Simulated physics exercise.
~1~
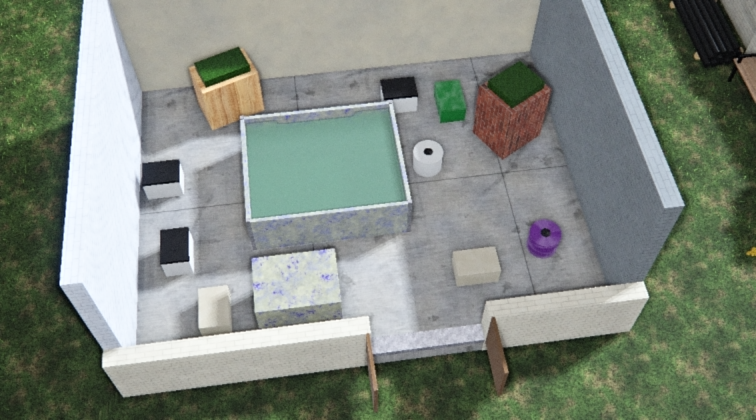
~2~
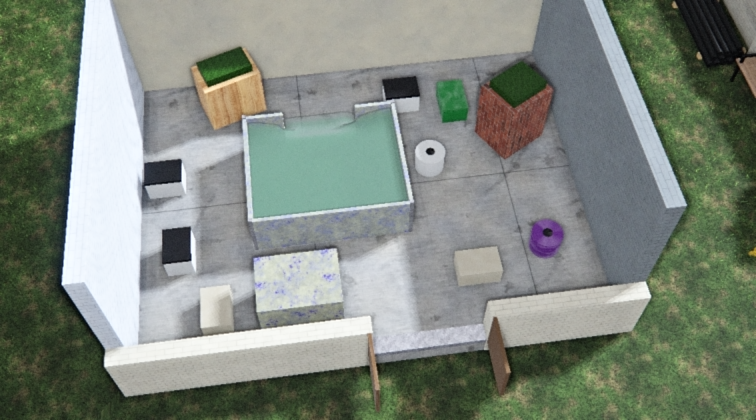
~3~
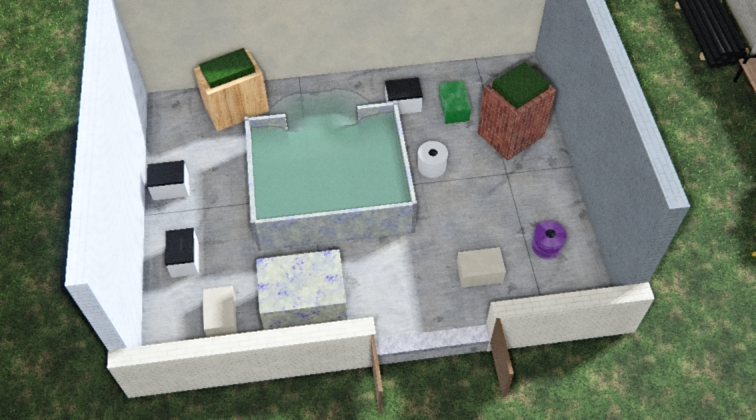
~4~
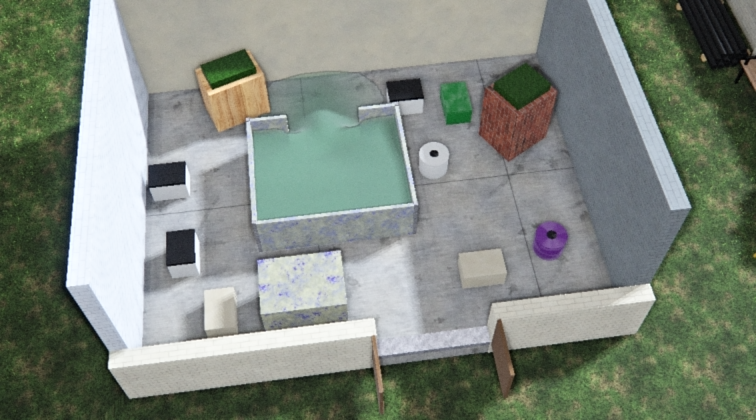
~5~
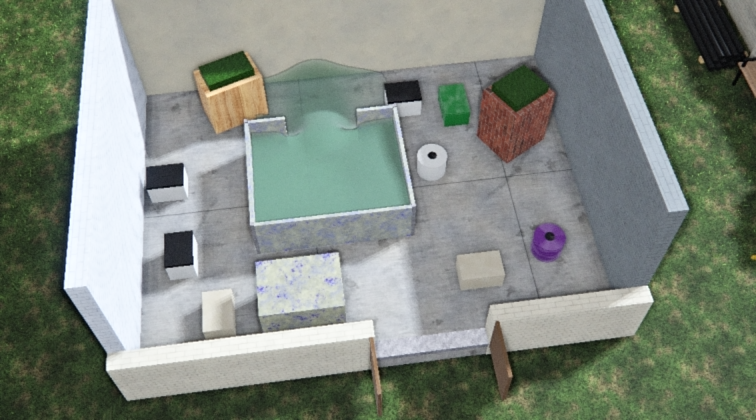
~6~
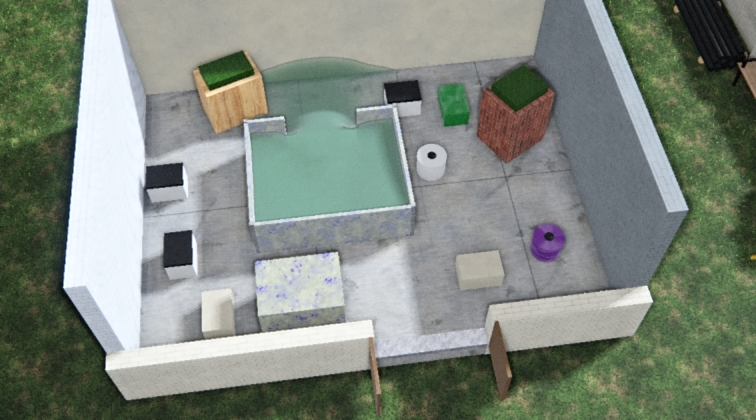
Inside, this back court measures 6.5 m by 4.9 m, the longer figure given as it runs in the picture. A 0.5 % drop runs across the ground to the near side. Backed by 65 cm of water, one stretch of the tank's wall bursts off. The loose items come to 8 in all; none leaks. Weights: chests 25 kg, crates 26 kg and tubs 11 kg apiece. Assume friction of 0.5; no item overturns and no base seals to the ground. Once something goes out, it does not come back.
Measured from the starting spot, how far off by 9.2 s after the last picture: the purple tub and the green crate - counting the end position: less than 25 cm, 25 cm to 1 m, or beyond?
My prediction: The purple tub is likely to be swept off. The green crate is likely to be swept off.
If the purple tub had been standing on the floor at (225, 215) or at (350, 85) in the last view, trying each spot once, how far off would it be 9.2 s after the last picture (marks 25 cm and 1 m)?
Run 1: It is pushed a bit. Run 2: It is pushed far off.
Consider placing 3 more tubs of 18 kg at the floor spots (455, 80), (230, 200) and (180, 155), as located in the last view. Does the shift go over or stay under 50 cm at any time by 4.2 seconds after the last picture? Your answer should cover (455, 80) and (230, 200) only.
As asked, in order: Clear of the mark; shy of the mark.
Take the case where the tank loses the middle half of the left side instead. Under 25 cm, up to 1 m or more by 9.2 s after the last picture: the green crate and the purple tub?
First the green crate: It holds steady; as for the purple tub, it holds steady.
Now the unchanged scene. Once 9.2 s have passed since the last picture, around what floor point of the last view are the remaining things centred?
Centred roughly on (355, 270).
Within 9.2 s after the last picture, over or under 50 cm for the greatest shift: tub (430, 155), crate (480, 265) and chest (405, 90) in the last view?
In sequence - crossed the line; stayed below the line; crossed the line.
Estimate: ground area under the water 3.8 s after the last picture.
24 m2.
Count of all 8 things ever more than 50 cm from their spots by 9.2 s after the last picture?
The count comes to 5.
Then, 1.2 s after the last picture the purple tub is near (549, 237), 0.0 m from its start, aground; the green crate is near (454, 99), 0.0 m from its start, aground; 0 of 8 are out; 0 afloat.
Then, 3.8 s after the last picture the purple tub is near (544, 259), 0.4 m from its start, aground; the green crate is near (480, 108), 0.5 m from its start, aground; 0 of 8 are out; 0 afloat.
Then, 6.2 s after the last picture the purple tub is near (481, 294), 1.4 m from its start, afloat; the green crate is near (471, 165), 1.3 m from its start, aground; 0 of 8 are out; 1 afloat.
Then, 9.2 s after the last picture the purple tub is near (437, 333), 2.2 m from its start, afloat; the green crate is near (473, 167), 1.4 m from its start, aground; 0 of 8 are out; 2 afloat.
